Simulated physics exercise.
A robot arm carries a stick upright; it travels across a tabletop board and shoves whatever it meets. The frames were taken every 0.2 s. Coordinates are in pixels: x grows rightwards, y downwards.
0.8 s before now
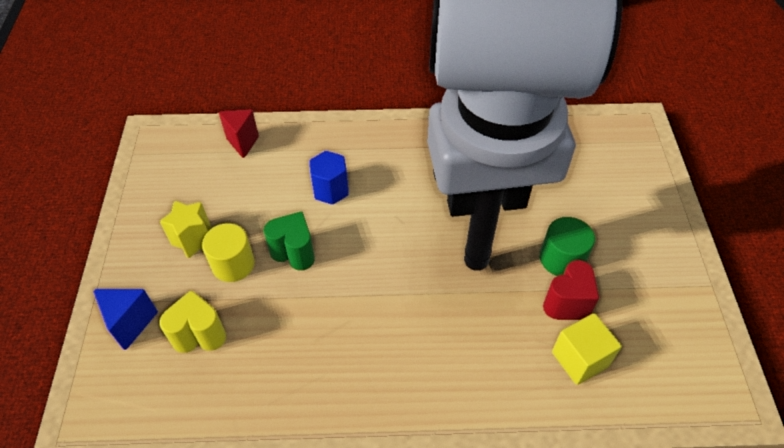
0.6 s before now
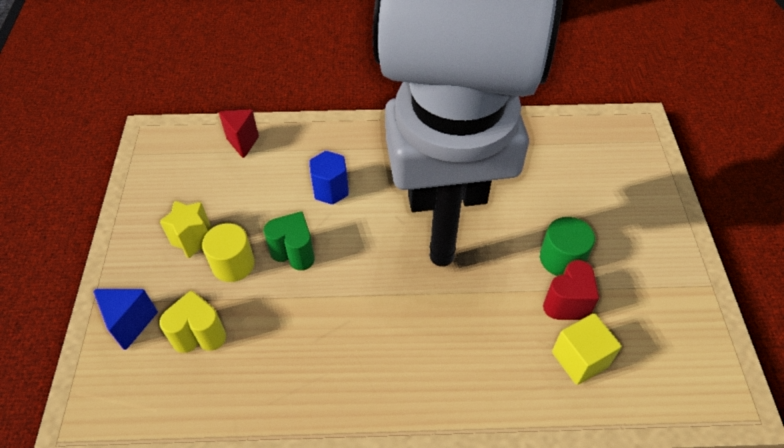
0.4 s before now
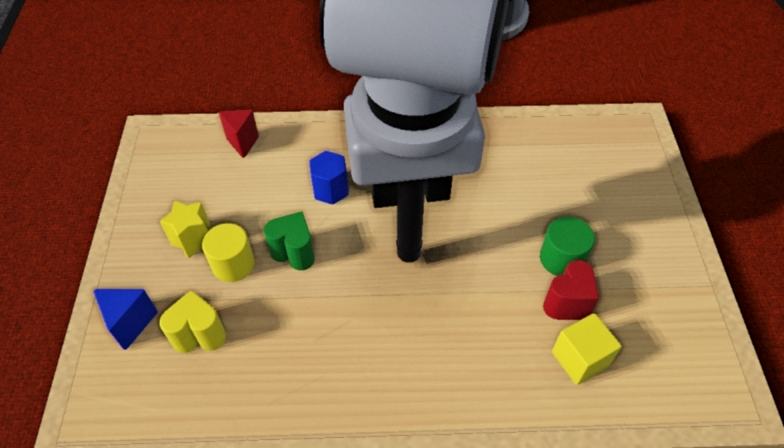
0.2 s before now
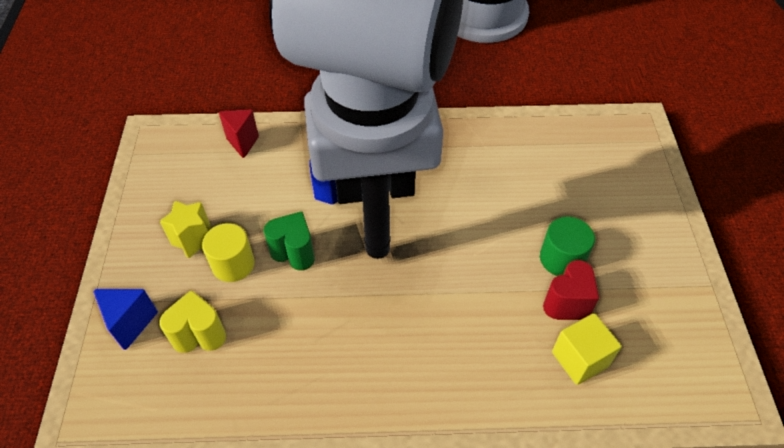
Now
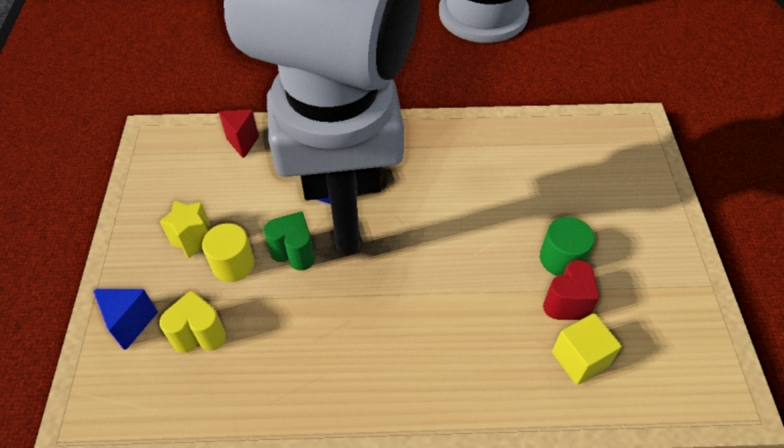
A grey robot arm with a black stick pointing down moves over a pale wooden board on a red surface, seen from above at an angle by a still camera. Yellow, green, blue and red blocks sit at left, with a green cylinder, red heart and yellow cube at right. The stick glides steadily left toward the green heart, the arm covering the blue six-sided block, while the blocks stay still.
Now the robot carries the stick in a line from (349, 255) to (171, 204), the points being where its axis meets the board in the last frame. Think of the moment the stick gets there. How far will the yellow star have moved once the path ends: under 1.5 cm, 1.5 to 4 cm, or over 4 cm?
Travels under 1.5 cm.
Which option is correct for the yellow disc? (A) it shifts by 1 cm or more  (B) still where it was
Answer: A.
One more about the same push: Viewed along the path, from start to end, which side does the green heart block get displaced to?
It's going to go left.
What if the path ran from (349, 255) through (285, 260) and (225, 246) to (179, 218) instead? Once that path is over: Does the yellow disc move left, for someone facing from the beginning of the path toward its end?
The answer is yes.
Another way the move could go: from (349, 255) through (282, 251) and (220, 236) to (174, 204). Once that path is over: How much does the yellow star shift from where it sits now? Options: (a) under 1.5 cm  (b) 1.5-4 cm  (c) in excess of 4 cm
Answer: C.
What follows on the original path. One third of the way, stick at (284, 229); yellow disc at (207, 246); green heart block at (253, 229), turned 25° anticlockwise.
Two thirds of the way, stick at (224, 212); yellow disc at (197, 253); green heart block at (241, 230), turned 50° anticlockwise.
At the end, stick at (167, 195); yellow star at (179, 216), turned 15° anticlockwise; yellow disc at (197, 253); green heart block at (241, 230), turned 50° anticlockwise; blue six-sided block in place.
